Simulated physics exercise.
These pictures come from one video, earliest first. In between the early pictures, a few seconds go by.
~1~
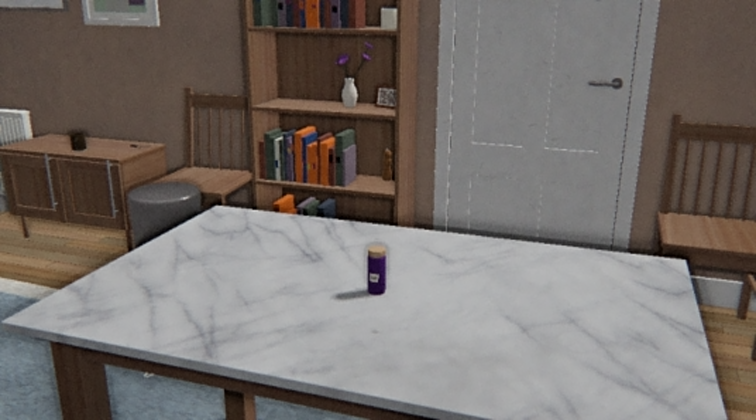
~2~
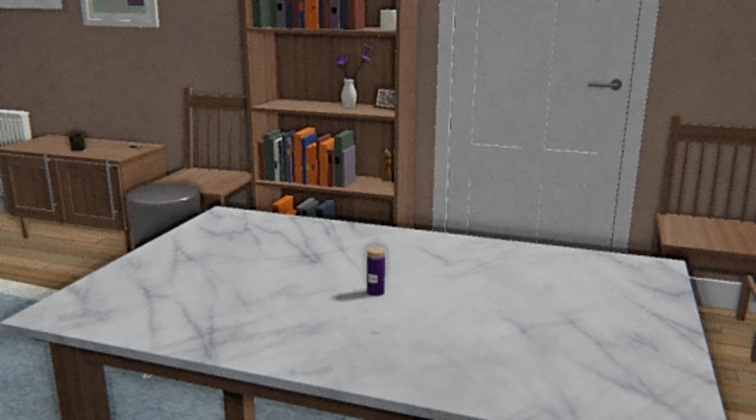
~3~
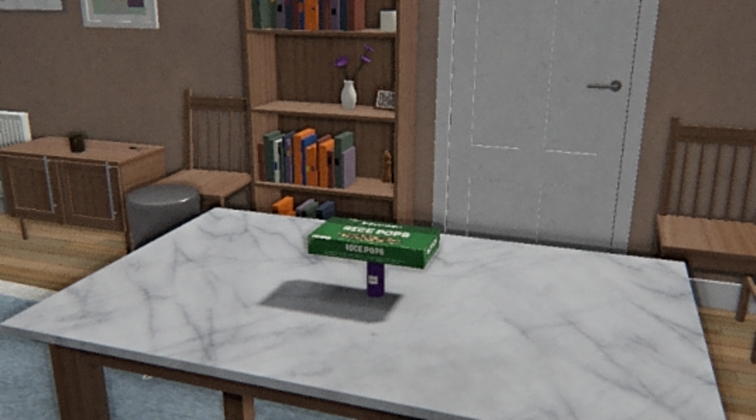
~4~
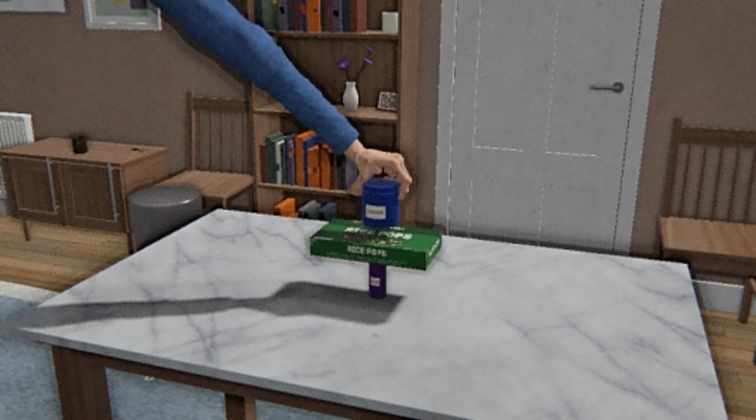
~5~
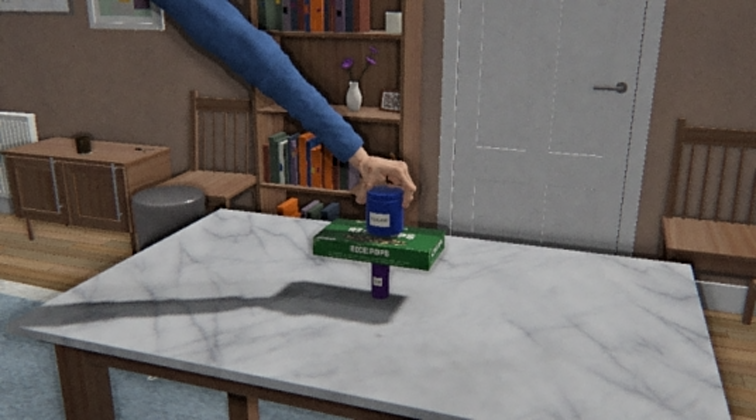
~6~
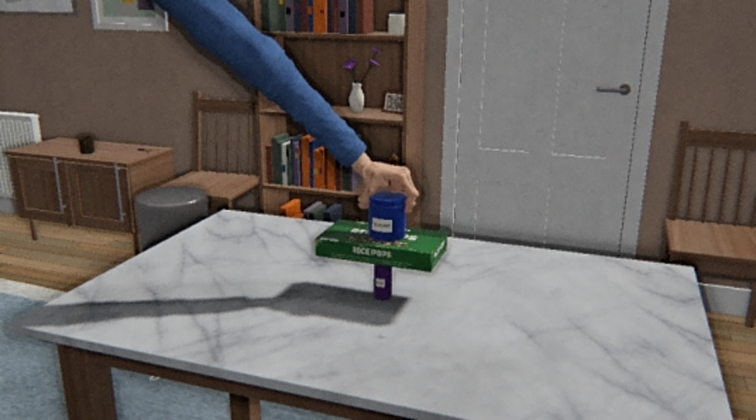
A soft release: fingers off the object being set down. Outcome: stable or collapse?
Stable.
Then, 0.20 s past the last view, nothing moves.
Then, 0.50 s past the last view, blue jar resting near (387, 216).
Finally, all 3 still in place. Final places as the last picture's camera would see them, blue jar near (387, 216). The stack keeps its balance.
